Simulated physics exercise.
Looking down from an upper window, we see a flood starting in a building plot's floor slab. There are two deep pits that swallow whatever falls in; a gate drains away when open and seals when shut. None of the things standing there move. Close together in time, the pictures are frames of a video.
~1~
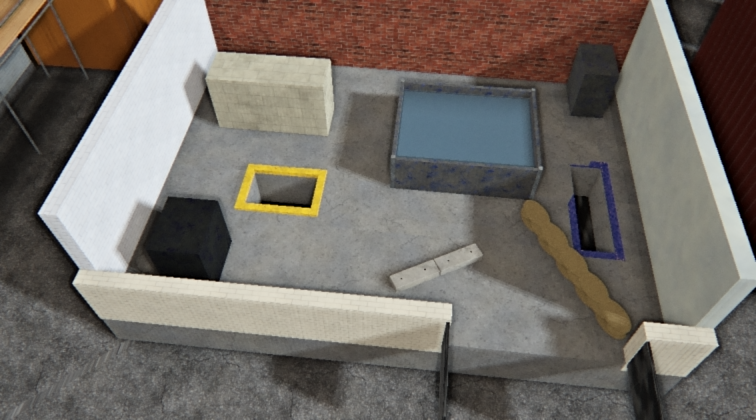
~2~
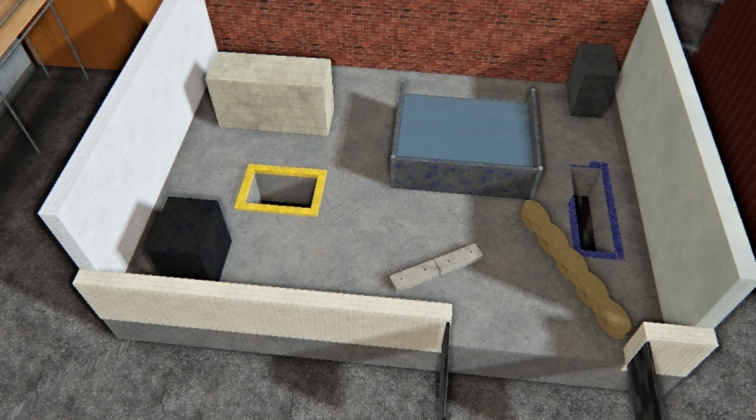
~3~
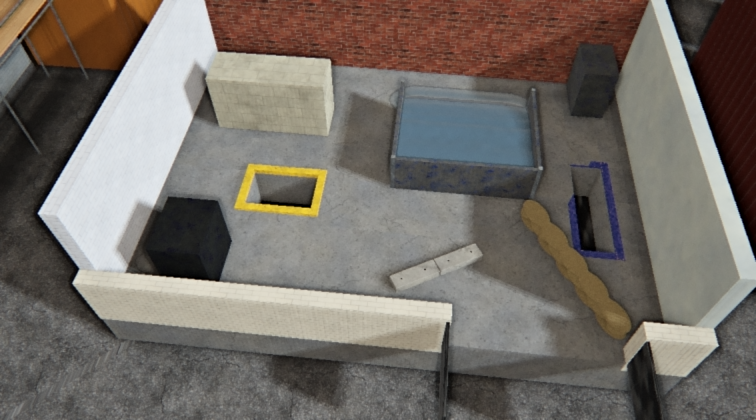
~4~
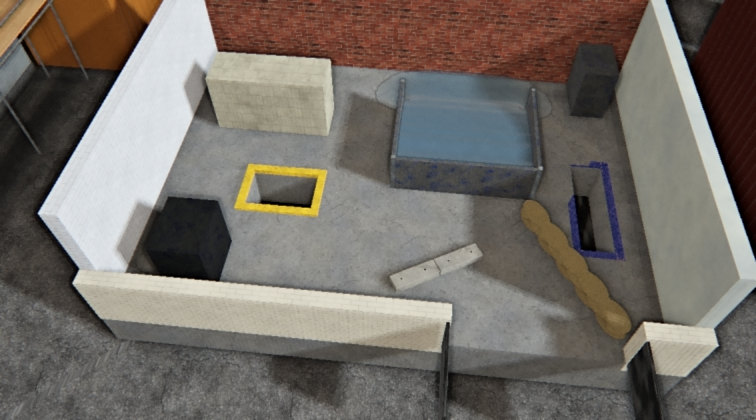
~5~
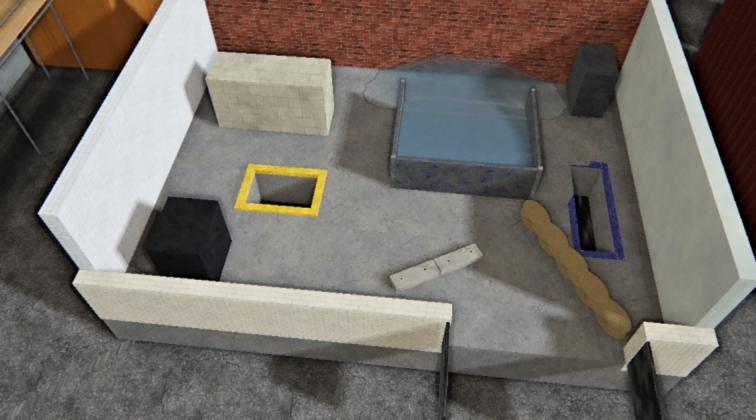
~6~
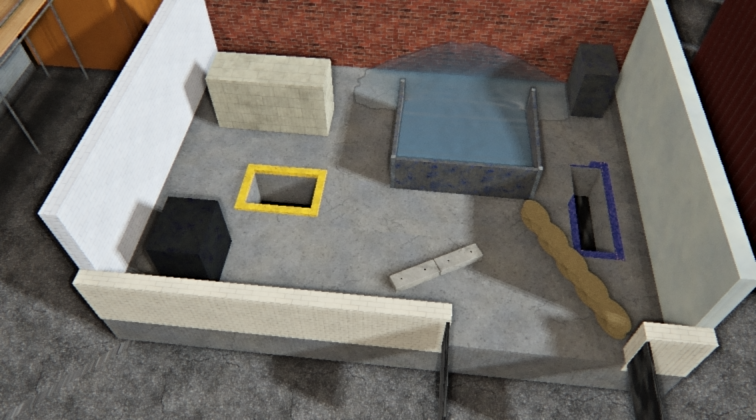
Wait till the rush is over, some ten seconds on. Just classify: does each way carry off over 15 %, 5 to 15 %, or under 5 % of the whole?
The gate carries off under 5 %; the blue pit carries off over 15 %; the yellow pit carries off under 5 %.
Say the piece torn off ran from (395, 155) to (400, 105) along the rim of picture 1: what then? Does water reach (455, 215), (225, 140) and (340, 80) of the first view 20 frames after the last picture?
Taking them in order, I'd say not reached, swamped and swamped.
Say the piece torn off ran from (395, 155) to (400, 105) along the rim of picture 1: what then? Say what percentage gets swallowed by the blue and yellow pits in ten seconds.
Blue 2 %, yellow 25 %.
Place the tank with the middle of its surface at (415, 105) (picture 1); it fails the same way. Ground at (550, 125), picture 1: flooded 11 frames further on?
There: Wet.
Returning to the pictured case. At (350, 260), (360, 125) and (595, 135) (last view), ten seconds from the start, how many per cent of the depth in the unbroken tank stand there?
Some 6, 8 and 8 in a hundred.
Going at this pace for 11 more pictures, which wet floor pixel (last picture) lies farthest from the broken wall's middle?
I'd say at around (219, 60).
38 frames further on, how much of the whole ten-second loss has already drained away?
Roughly 60 percent.
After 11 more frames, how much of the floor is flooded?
About 30 in a hundred.
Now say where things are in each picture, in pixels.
The first picture shows still water in the water tank at (466, 126).
In the second picture, the front is at a hidden place, out from the gap on the water tank's far side.
In the third picture, water pours out on the water tank's far side and has run to (393, 99).
In the fourth picture, water pours out on the water tank's far side and has run to (383, 88).
In the fifth picture, water pours out on the water tank's far side and has run to (548, 83).
In the sixth picture, water pours out on the water tank's far side and has run to (567, 85).
A moment on, water covers 15 % of the floor; the gate 0 %, the blue pit 0 %, the yellow pit 0 %.
Next, water covers 30 % of the floor; the gate 0 %, the blue pit 1 %, the yellow pit 0 %.
Then, water covers 45 % of the floor; the gate 0 %, the blue pit 6 %, the yellow pit 0 %.
Later, water covers 65 % of the floor; the gate 0 %, the blue pit 15 %, the yellow pit 0 %.
In the end, water covers 85 % of the floor; the gate 1 %, the blue pit 24 %, the yellow pit 0 %.
